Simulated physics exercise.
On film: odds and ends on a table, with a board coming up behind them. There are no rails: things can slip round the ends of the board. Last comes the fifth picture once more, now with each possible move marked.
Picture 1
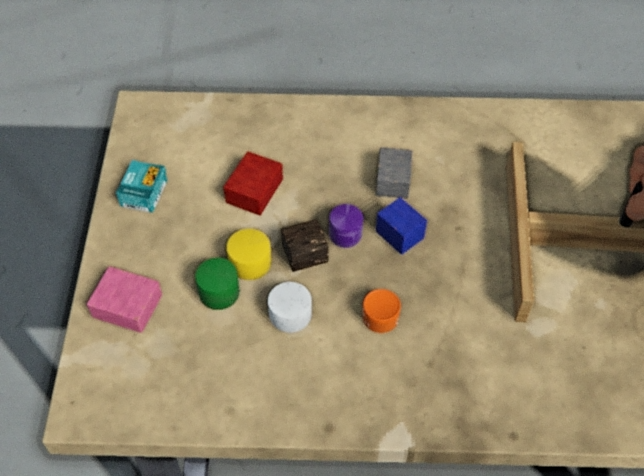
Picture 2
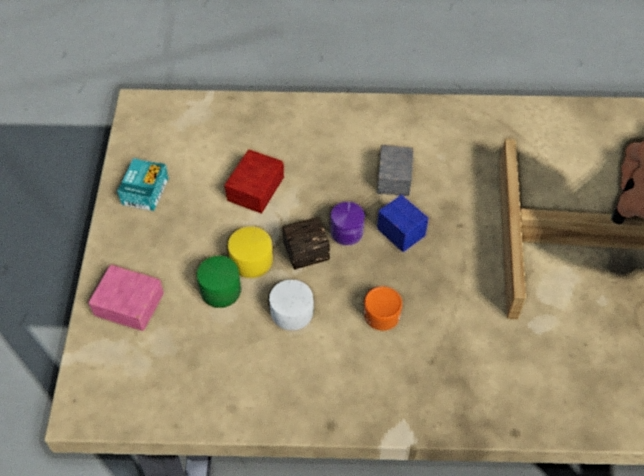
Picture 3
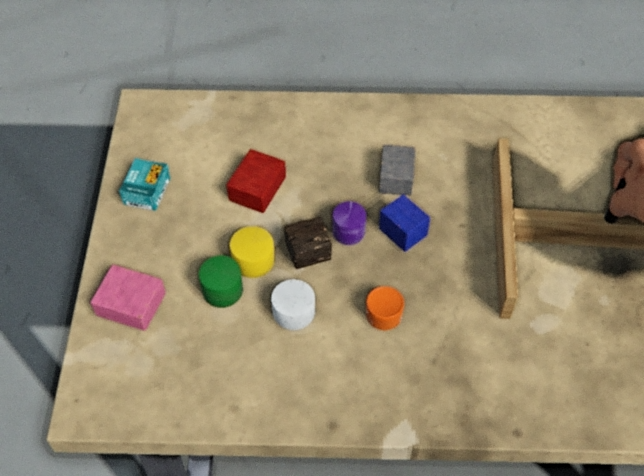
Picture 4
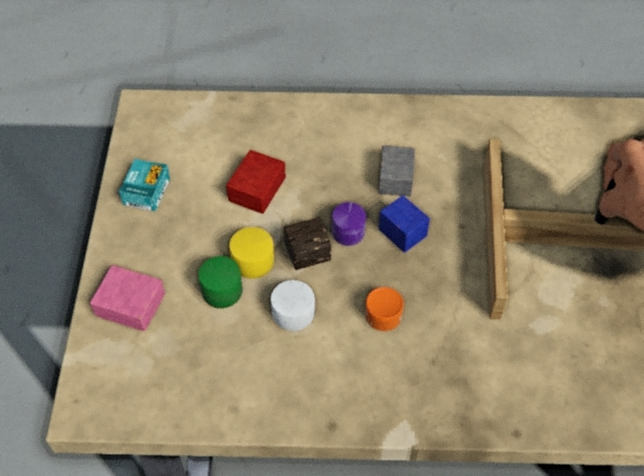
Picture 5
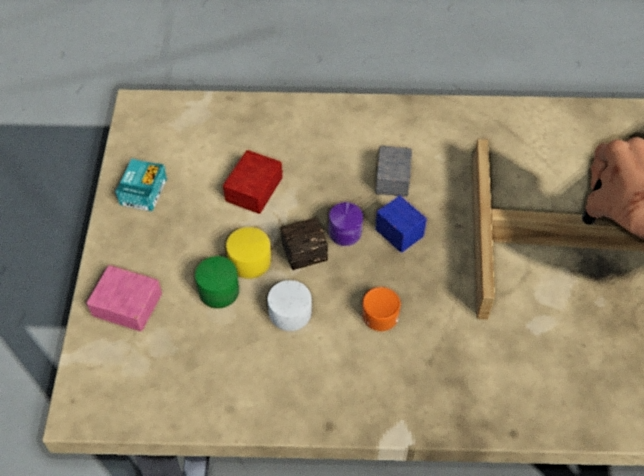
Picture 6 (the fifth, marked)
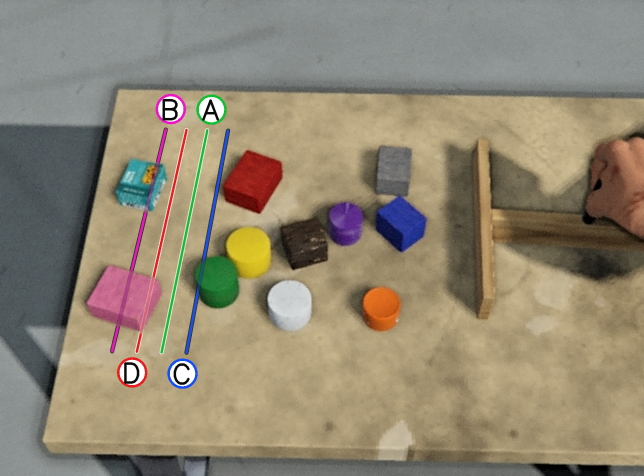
A wooden board with a long handle, gripped by a hand at the right edge, slides slowly left across the table. The gap narrows between it and the scattered blocks, tins, orange jar and turquoise packet, which stay in their places, untouched by the board.
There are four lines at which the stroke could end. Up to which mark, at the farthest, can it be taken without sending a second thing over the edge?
At D, and not beyond.
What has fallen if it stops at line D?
The turquoise packet goes over.
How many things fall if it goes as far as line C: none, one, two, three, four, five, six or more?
By then, none.
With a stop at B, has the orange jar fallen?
By then, no.
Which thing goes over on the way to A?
The turquoise packet goes over.
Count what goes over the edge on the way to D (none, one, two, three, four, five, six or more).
In all, one.
On the marked copy, A at (186, 232); B at (141, 231); C at (209, 232); D at (164, 231).
With D. Early on, board (369, 211); grey block (349, 171); orange jar (338, 308).
Further on, board (252, 209); pink block (117, 303); green tin (162, 277).
At the end, board (164, 207); turquoise packet over the edge; pink block (74, 314); one fallen.
As for the rest, A is within the limit but short; B drops four; C is within the limit but short.
